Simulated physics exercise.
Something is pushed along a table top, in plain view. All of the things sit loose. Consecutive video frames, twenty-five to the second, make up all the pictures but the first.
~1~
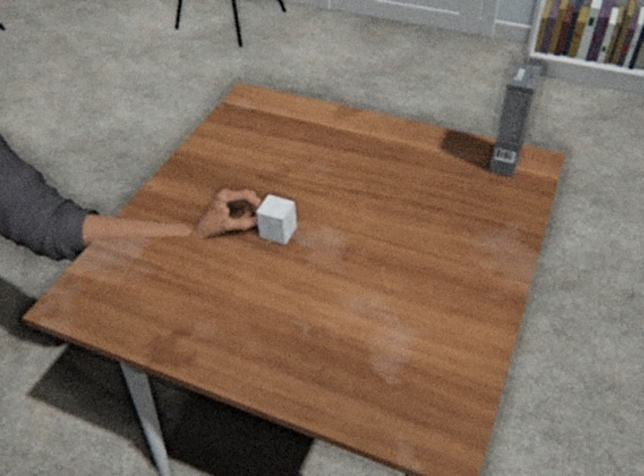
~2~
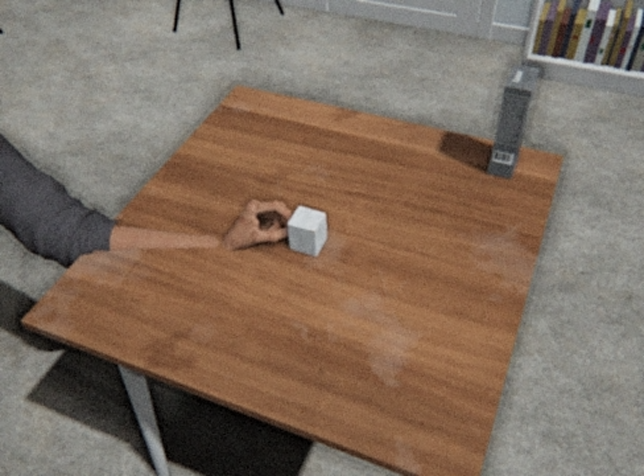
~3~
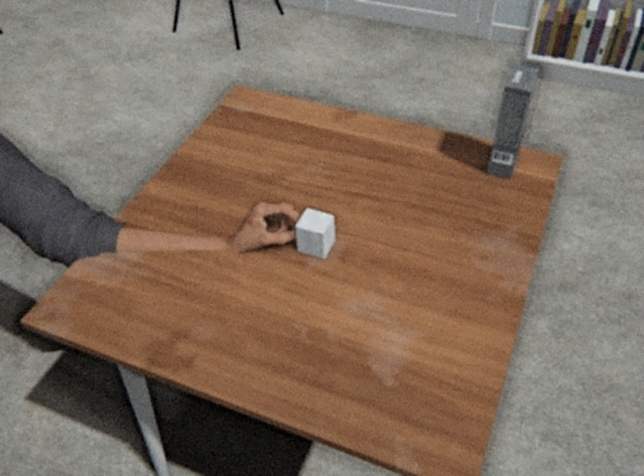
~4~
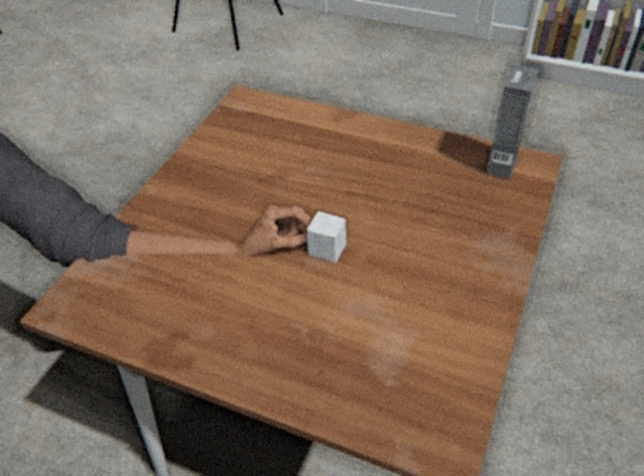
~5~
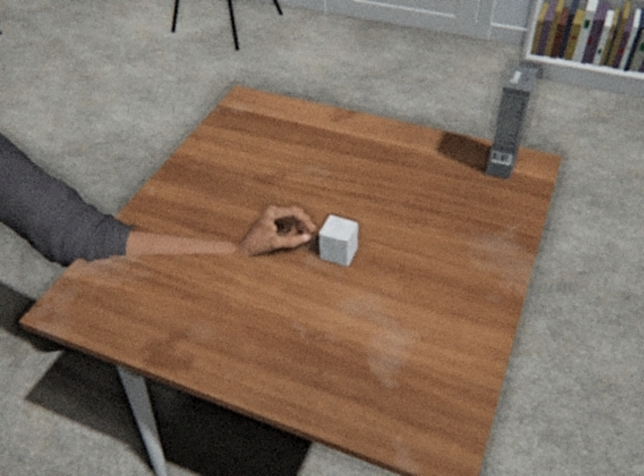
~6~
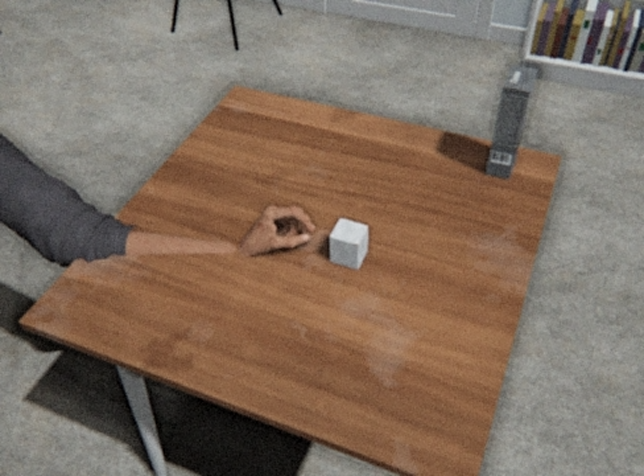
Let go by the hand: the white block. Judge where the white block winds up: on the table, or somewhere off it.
The white block winds up on the table.
Then, 0.10 s past the last view, white block displaced about its own width near (366, 249).
Then, 0.20 s past the last view, white block displaced about its own width near (371, 250).
Finally, moved from the start, white block. Final places as the last picture's camera would see them, white block near (371, 250).
